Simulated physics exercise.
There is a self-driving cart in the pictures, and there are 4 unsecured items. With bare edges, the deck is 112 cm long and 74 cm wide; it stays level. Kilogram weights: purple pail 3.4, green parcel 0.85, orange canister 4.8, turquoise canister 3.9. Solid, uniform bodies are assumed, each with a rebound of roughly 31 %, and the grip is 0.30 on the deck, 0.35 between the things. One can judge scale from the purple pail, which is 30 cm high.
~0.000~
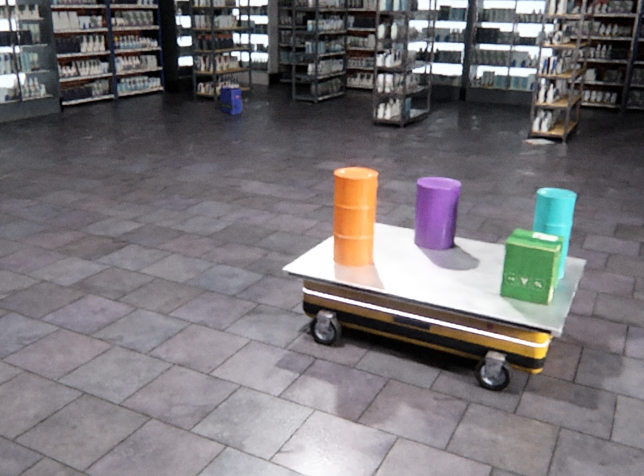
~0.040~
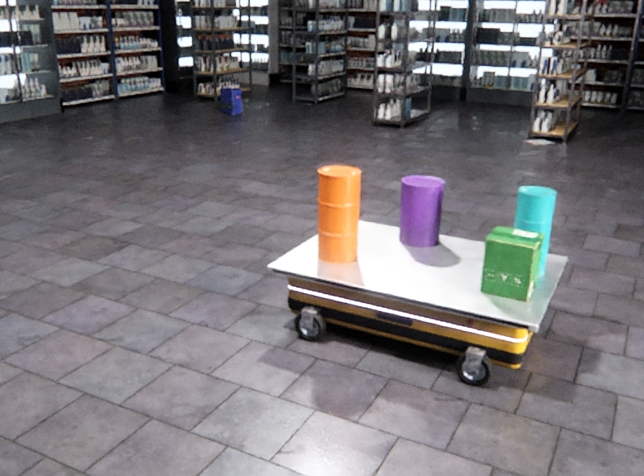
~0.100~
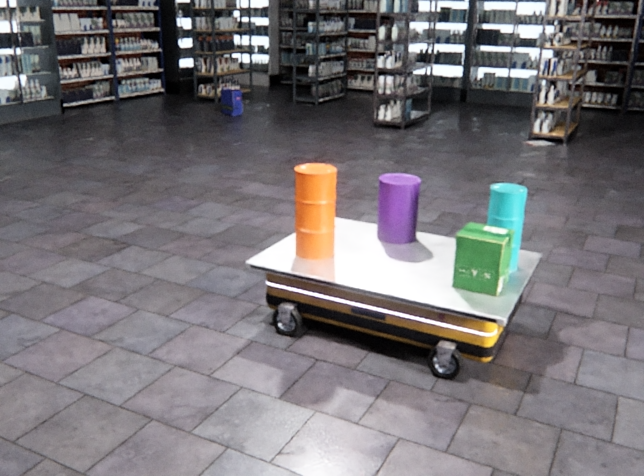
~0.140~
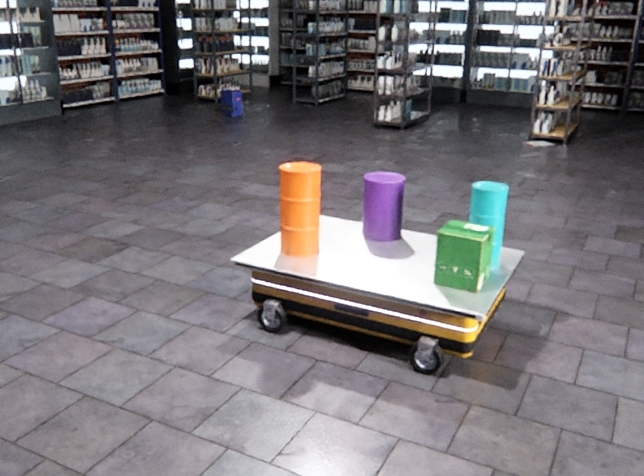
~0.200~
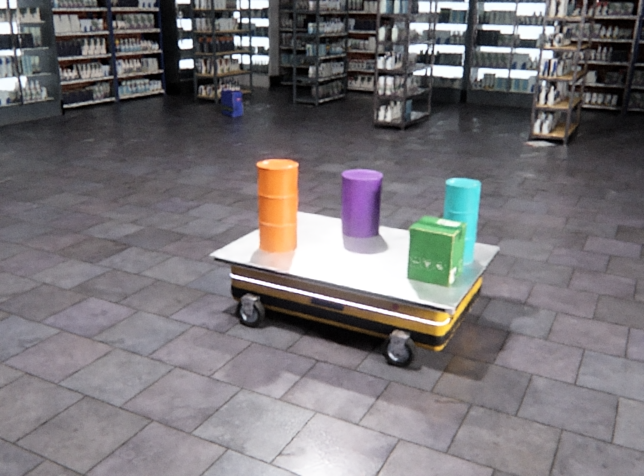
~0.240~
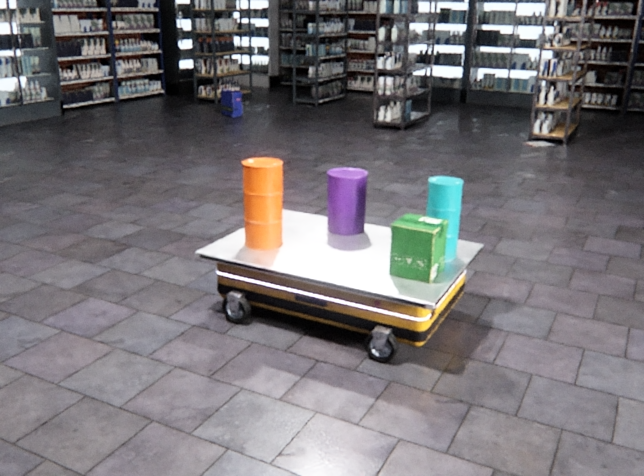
Self-driving cart carrying an orange canister, purple pail, green parcel and turquoise canister rolling steadily left across a grey tiled floor.
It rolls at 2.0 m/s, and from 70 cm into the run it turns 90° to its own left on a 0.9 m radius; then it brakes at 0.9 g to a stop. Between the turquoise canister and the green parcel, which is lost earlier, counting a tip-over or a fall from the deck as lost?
I would say the first of the pair.
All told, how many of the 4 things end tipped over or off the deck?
3.
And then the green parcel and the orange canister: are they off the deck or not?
Once it settles, the green parcel keeps within bounds; as for the orange canister, it has gone out of bounds.
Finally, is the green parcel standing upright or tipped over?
In the last frame the green parcel remains up.
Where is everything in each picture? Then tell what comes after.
In the first picture, cart 0 cm along; turquoise canister (551, 234); green parcel (532, 266).
In the second picture, cart 8 cm along; purple pail (421, 211); orange canister (339, 215).
In the third picture, cart 20 cm along; purple pail (398, 209); orange canister (315, 212).
In the fourth picture, cart 28 cm along; purple pail (383, 207); orange canister (300, 210).
In the fifth picture, cart 40 cm along; purple pail (361, 203); orange canister (278, 206).
In the sixth picture, cart 48 cm along; turquoise canister (443, 219); green parcel (418, 248).
By 0.84 s, cart 168 cm along, turned 53°; purple pail and orange canister now off the deck; turquoise canister 15 cm from its spot near (185, 191); green parcel 6 cm from its spot near (191, 224).
By 1.24 s, cart 248 cm along, turned 90°; turquoise canister now off the deck; green parcel 27 cm from its spot near (22, 248).
When it is over (2.2 s), off the deck, purple pail, orange canister and turquoise canister; not toppled but over 10 cm from the start, green parcel. Turquoise canister went at 0.98 s; green parcel was never lost.
